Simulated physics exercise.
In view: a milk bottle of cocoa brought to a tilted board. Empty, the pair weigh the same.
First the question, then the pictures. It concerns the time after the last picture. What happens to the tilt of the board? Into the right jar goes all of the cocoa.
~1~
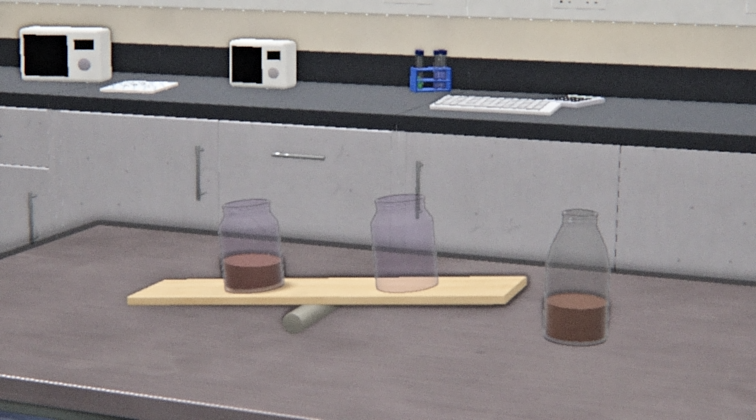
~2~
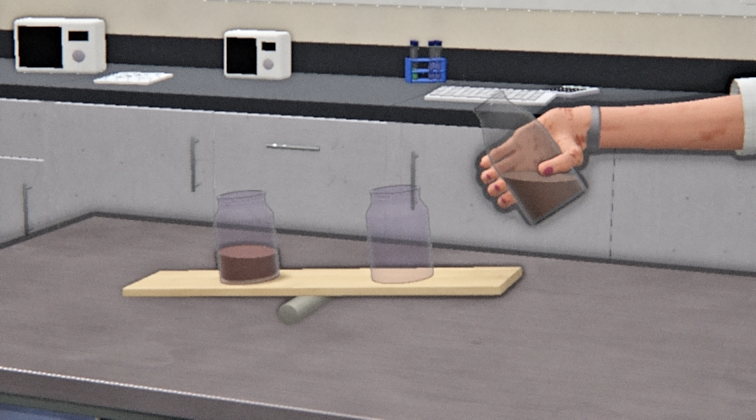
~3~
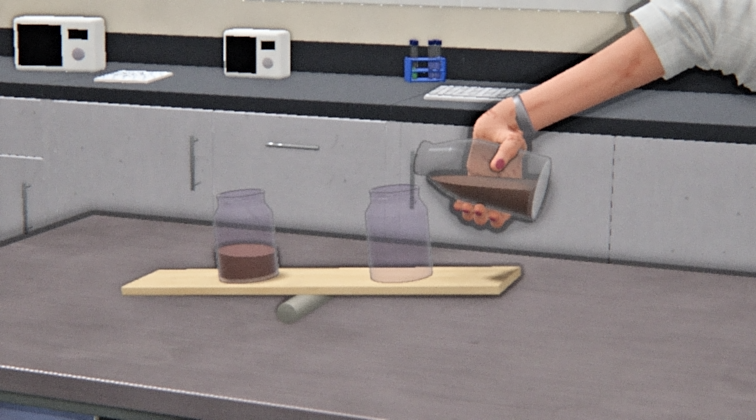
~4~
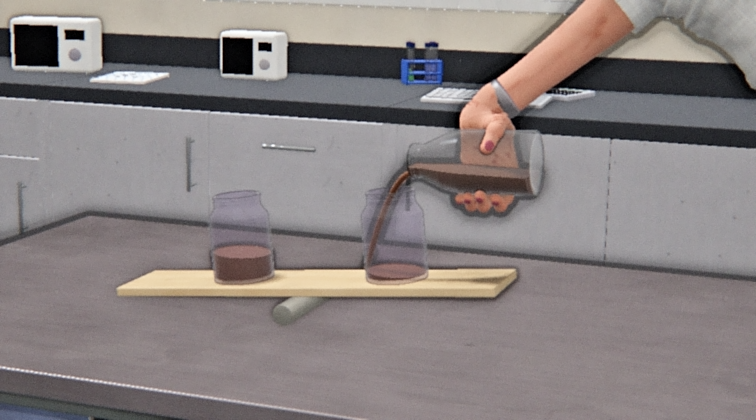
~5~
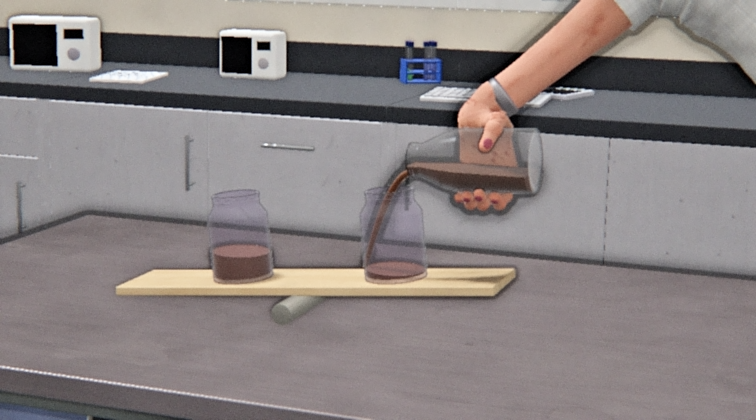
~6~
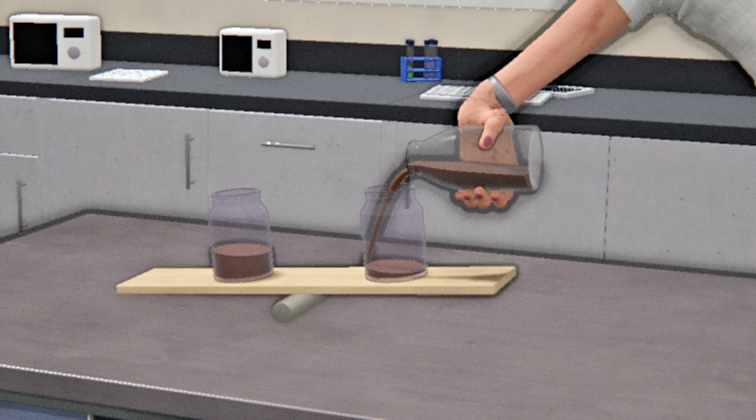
Its tilt reverses.
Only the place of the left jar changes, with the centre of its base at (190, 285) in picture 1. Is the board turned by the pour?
Case result: Unchanged.
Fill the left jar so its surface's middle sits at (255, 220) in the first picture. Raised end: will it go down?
Once the pour is done, it rests unchanged.
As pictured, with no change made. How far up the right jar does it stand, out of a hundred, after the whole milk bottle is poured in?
Around 35 in a hundred.
Soon after, the right jar is about a quarter full; the board has swung over, and that end is down.
Later, the right jar is about a third full; the board has swung over, and that end is down.
In the end, the right jar is about a third full; the board has swung over, and that end is down.
